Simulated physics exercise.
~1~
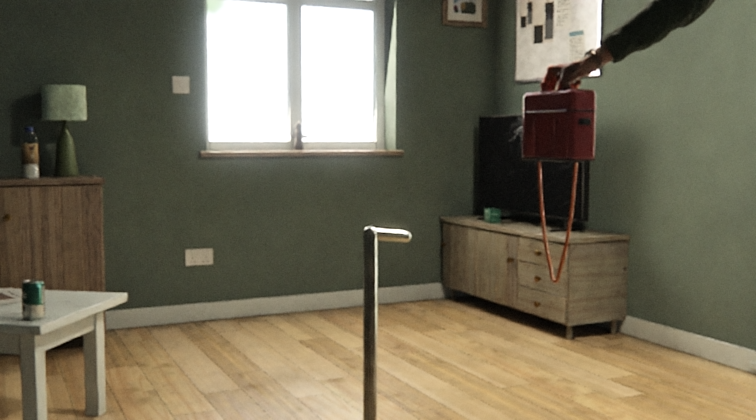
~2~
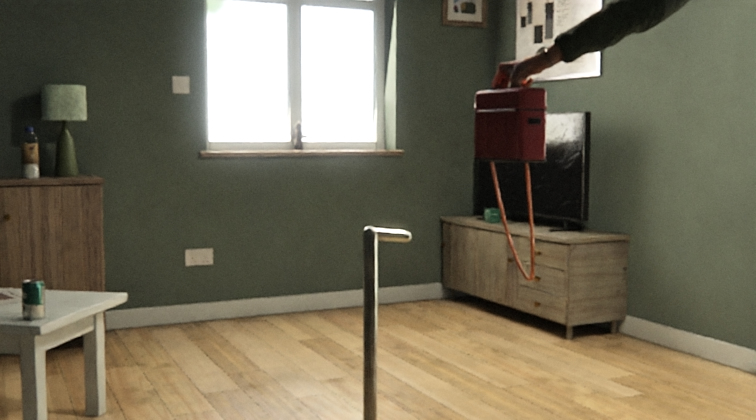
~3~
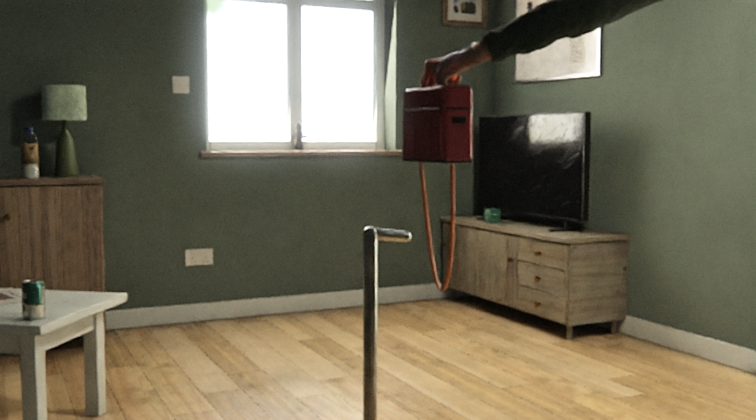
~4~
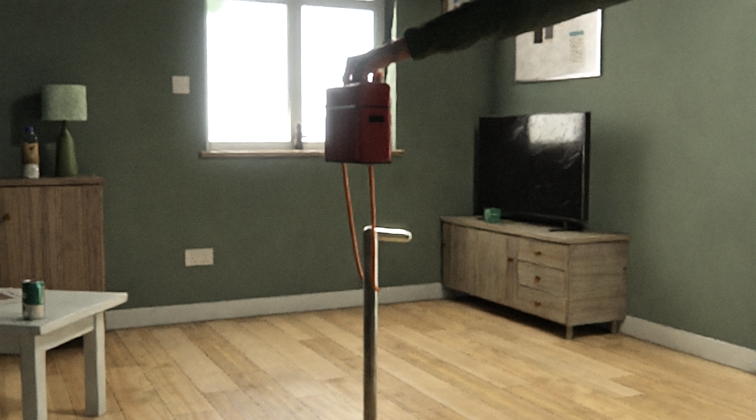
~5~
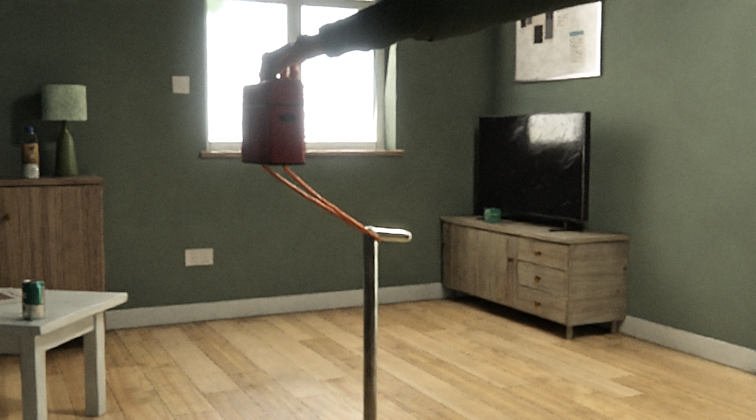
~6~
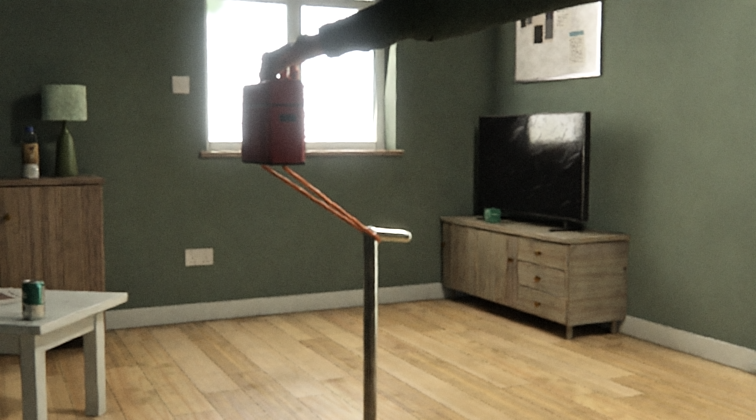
In this clip, a hand carries a red case with a hanging orange loop leftward across a living room towards a metal post. The case passes the post, the loop catches round it and pulls taut, and the hand stops with the case held beyond it.
